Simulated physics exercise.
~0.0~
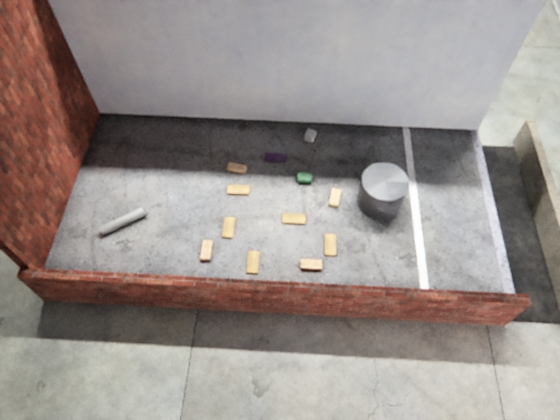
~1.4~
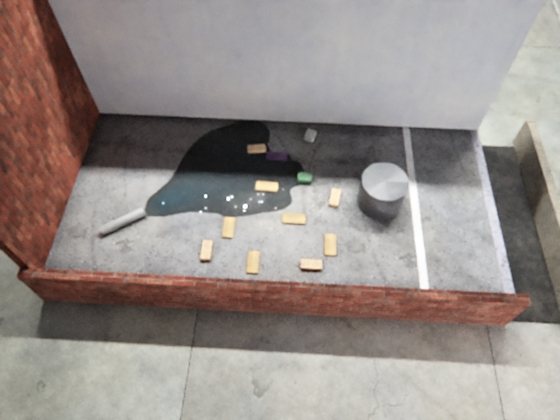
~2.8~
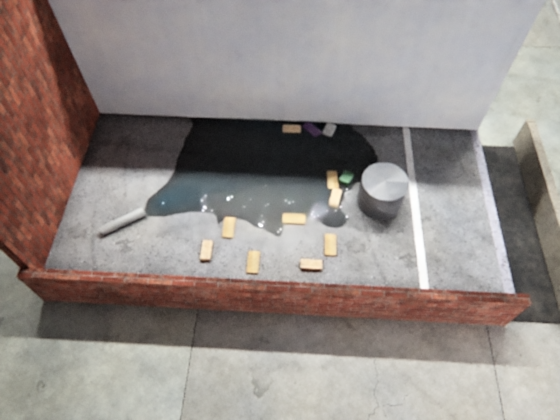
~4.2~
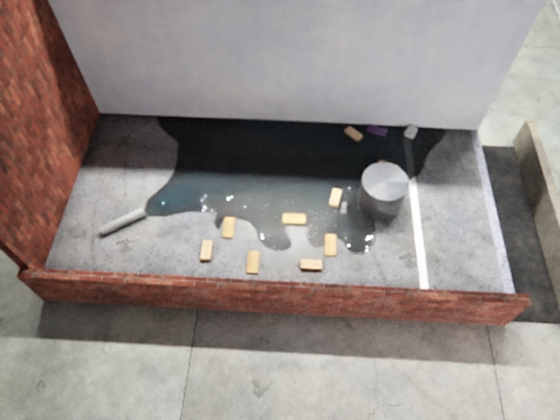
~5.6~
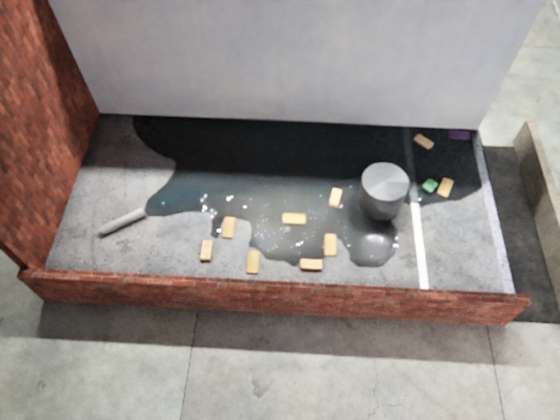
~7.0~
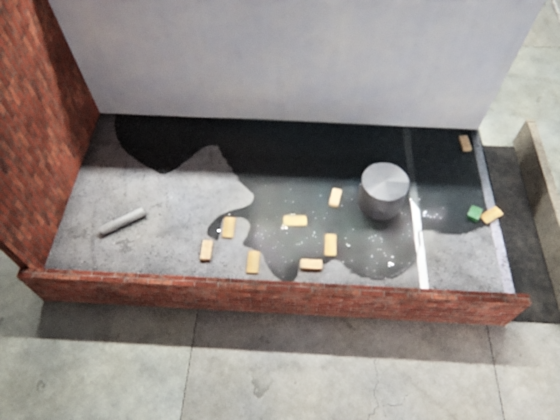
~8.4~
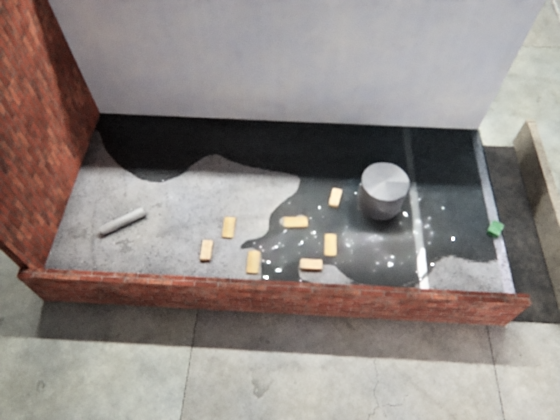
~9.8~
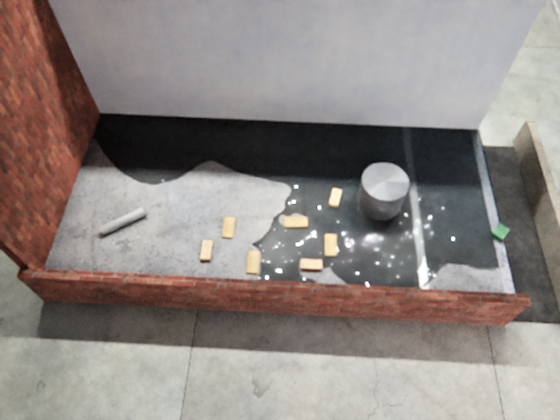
Dark liquid spread from a pale tube across a grey walled floor, sweeping the purple and green pieces and a few tan ones rightward past the white stripe, while other tan blocks and the grey cylinder stayed put; finally only the green piece remained visible at the far right.
